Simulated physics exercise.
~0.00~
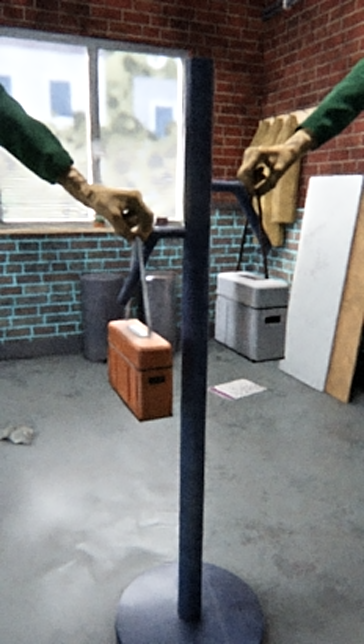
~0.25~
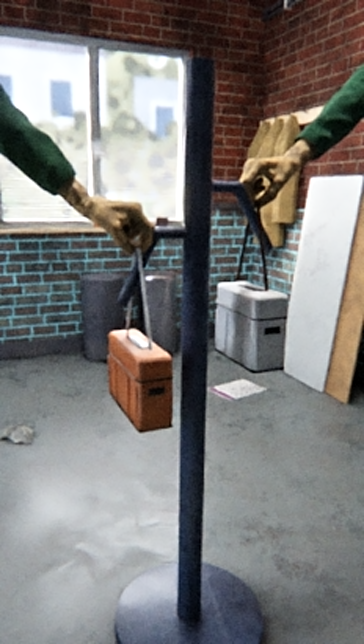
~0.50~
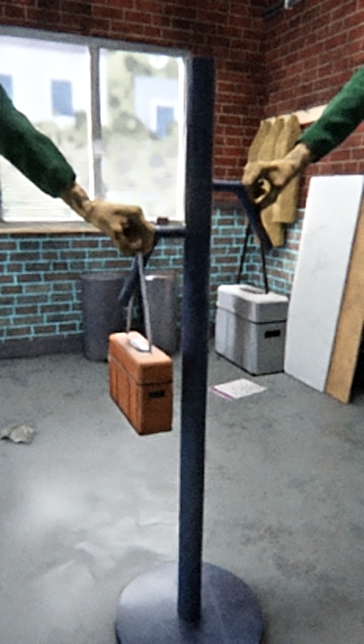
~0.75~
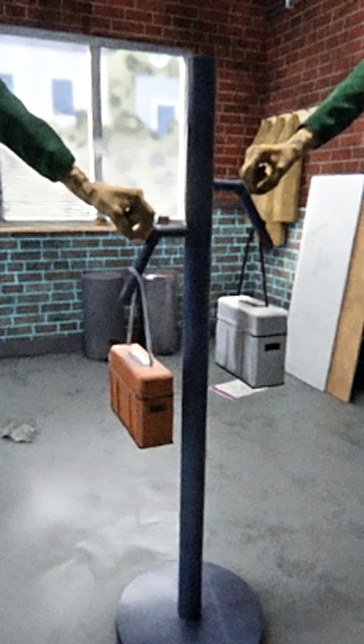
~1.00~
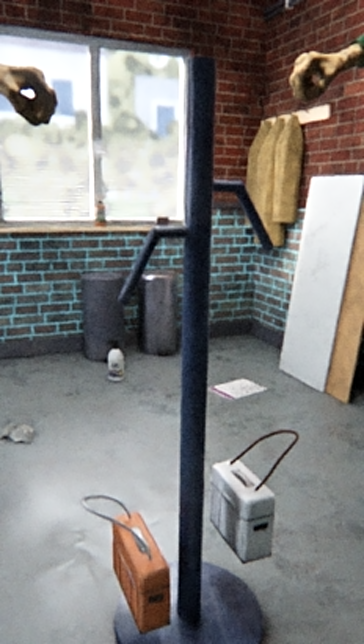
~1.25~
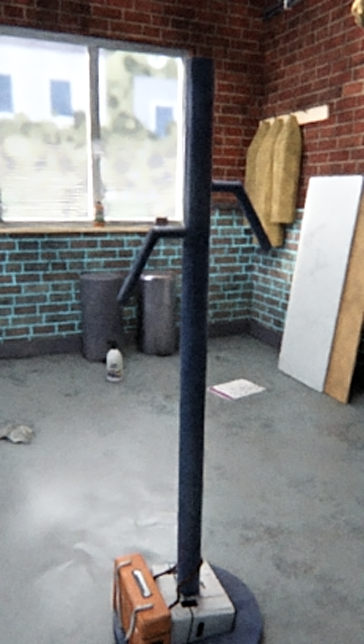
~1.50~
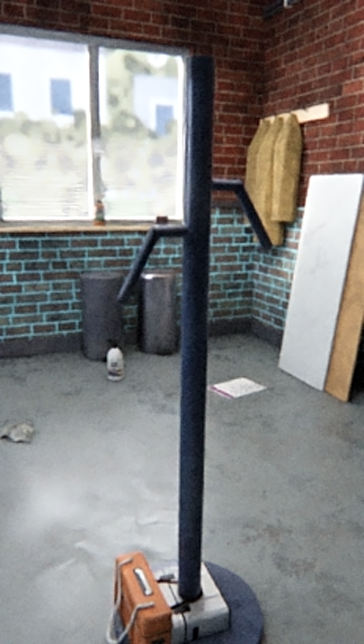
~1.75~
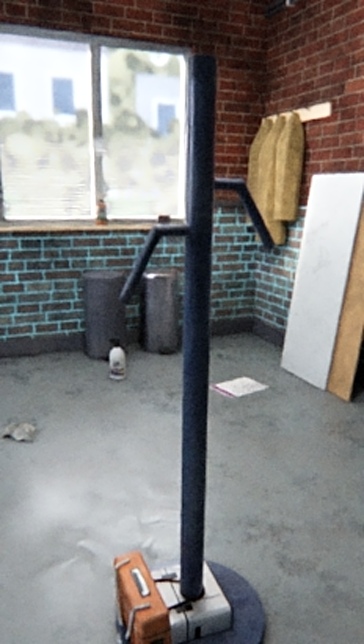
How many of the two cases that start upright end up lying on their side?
One of them does. The white case ends on its side at the foot of the post, while the orange case stays upright.
